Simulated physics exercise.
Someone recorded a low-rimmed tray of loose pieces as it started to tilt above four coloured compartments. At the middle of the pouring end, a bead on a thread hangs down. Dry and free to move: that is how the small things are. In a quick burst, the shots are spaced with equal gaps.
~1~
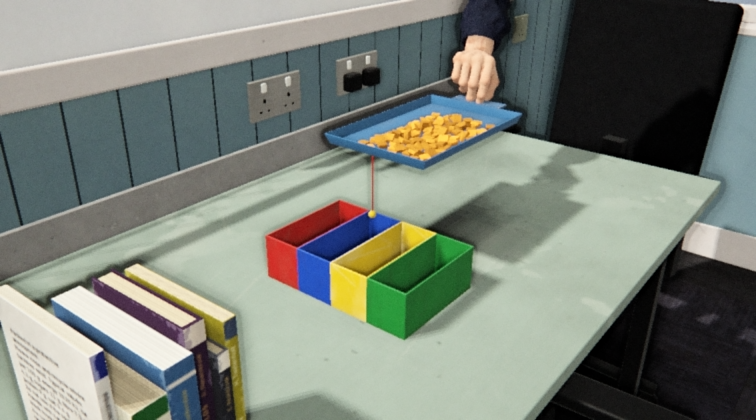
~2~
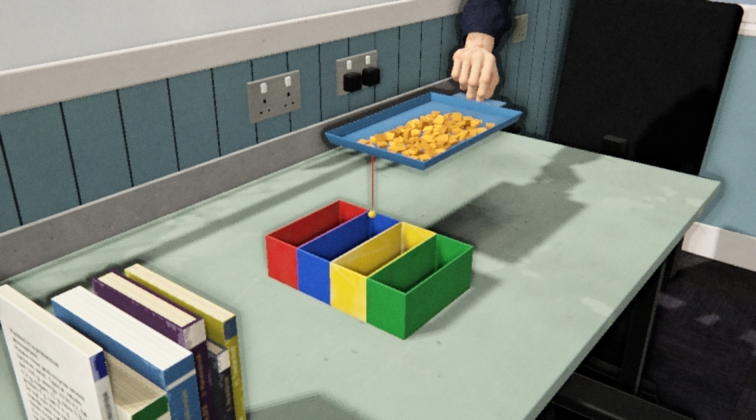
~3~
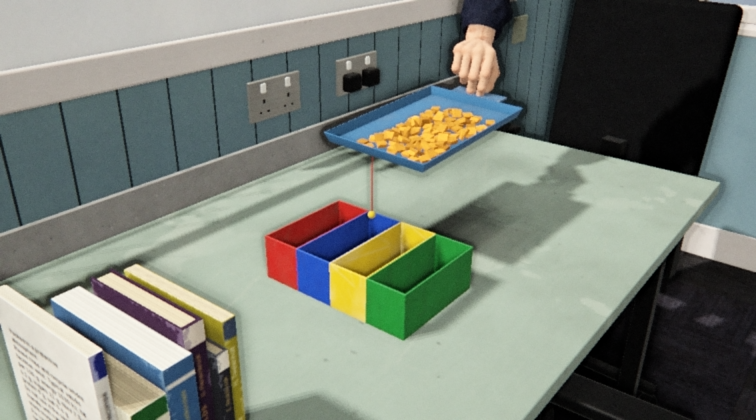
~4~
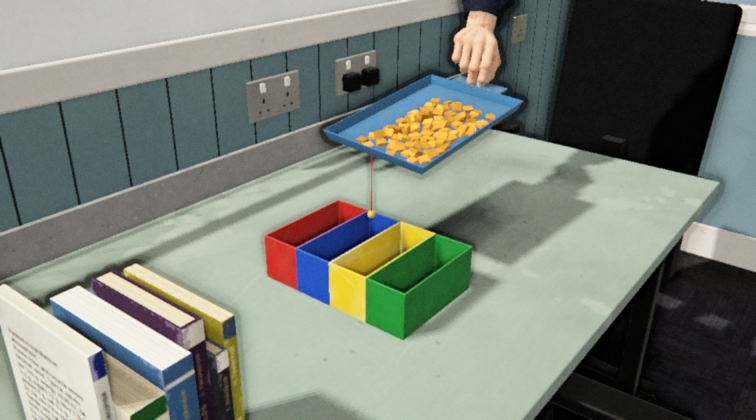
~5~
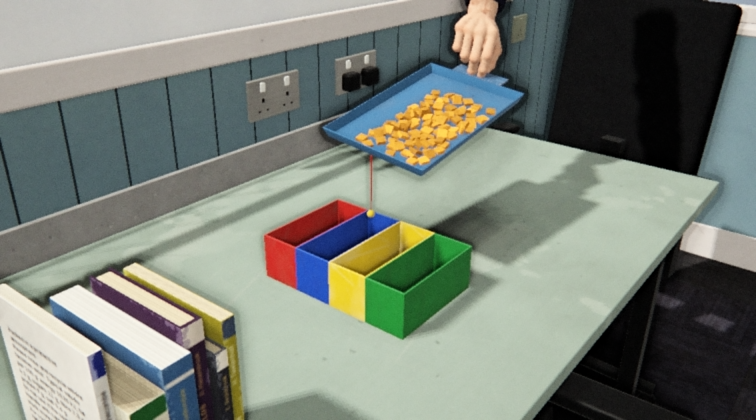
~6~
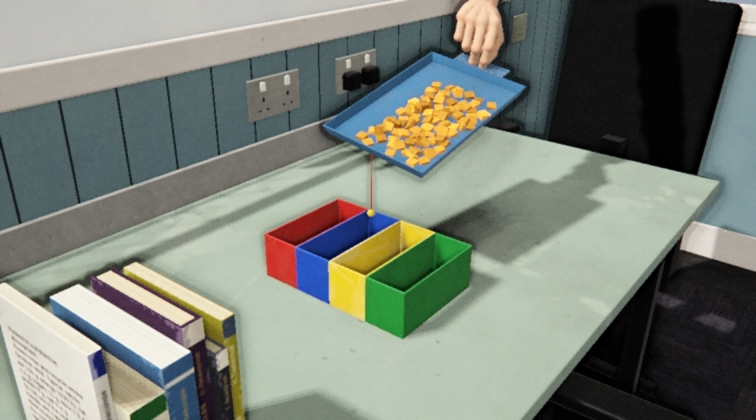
Blue tray of small orange crackers tilting gradually down toward its right front corner above four coloured compartments, a hand gripping its back edge.
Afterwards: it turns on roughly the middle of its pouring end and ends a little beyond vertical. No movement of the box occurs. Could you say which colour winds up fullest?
The yellow cell winds up fullest.
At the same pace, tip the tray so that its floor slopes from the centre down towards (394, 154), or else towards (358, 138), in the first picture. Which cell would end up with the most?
Case 1 - yellow. Case 2 - the cell in red.
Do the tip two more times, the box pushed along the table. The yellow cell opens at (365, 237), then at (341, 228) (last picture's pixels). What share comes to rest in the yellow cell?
You'd get near 0 per cent and afterwards near 0 per cent.
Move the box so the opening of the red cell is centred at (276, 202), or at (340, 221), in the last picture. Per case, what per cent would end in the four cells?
About 10 in a hundred, then about 100 in a hundred.
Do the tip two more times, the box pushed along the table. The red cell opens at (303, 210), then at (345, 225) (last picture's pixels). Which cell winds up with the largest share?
With the first placing it's that green cell, with the second it's the cell in yellow.
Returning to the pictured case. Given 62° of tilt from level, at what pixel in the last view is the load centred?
In the last view, the load is centred close to (421, 151).
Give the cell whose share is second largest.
The runner-up is that green cell.
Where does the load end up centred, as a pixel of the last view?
Close to (406, 277), more or less.
Soon after the last picture, tray tipped steeply; nearly all on the tray; a stray few falling or outside the box.
A little later, tray tipped past a quarter turn; about half in the yellow cell; about a third in the green cell; a small part falling or outside the box.
Later still, tray tipped past a quarter turn; about two thirds in the yellow cell; about a third in the green cell; a small part falling or outside the box.
At rest, tray tipped past a quarter turn; about two thirds in the yellow cell; about a third in the green cell; none in the blue cell; none in the red cell; a small part outside the box.
